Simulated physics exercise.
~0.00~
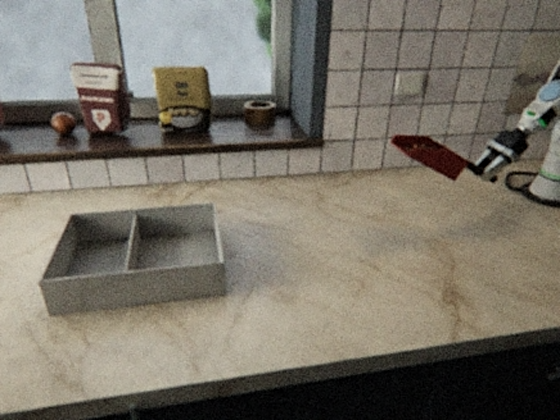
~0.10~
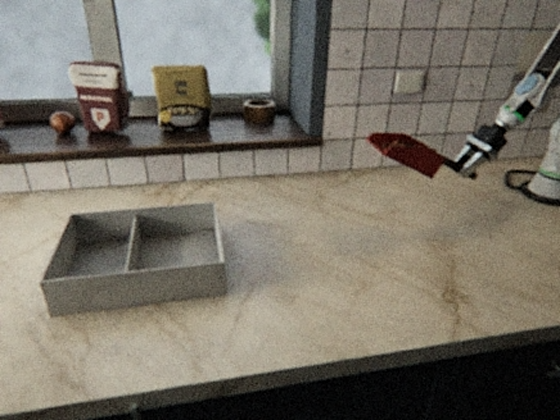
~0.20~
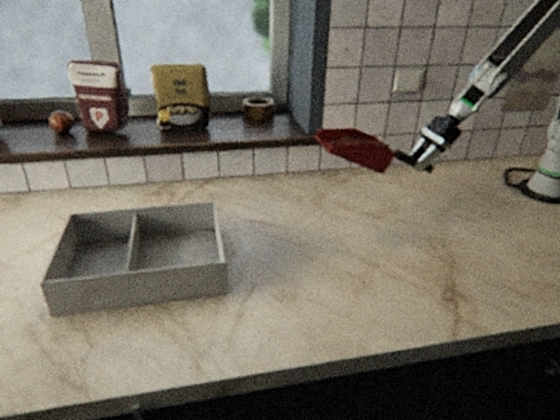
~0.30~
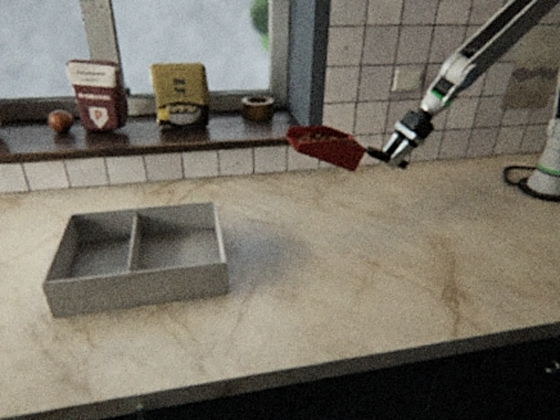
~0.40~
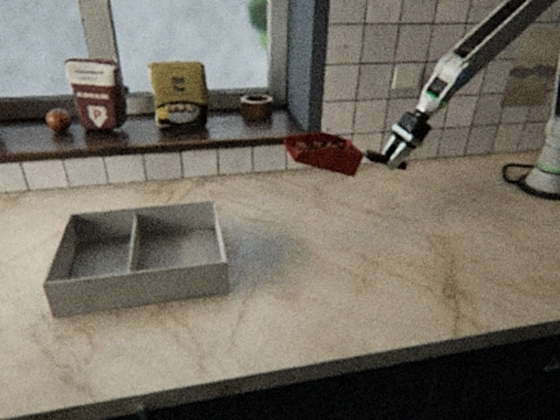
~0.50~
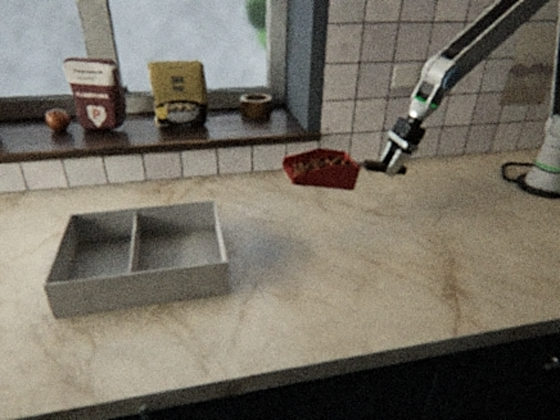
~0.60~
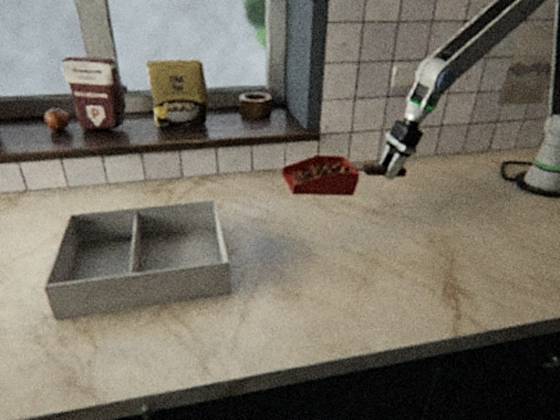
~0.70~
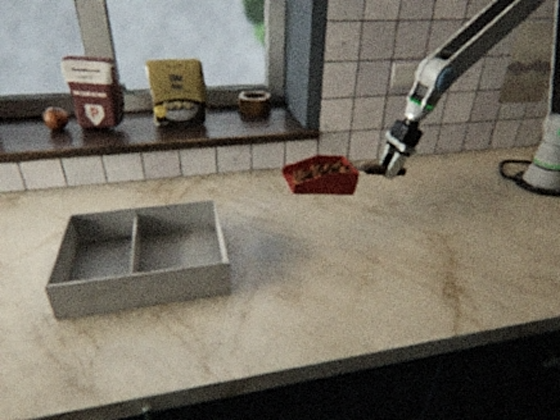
The clip opens on a pale marbled counter beneath a window, with a gray divided tray on the left and a robot arm on the right holding a red scoop. The arm carries the scoop left through the air, its contents hidden at first behind the raised side. Short of the tray, the sideways travel stops. The scoop then lowers slightly and tips toward level, bringing a heap of small brownish pieces into view. Finally the arm holds still, with the loaded scoop hovering above the counter, no spill visible and the tray still empty.
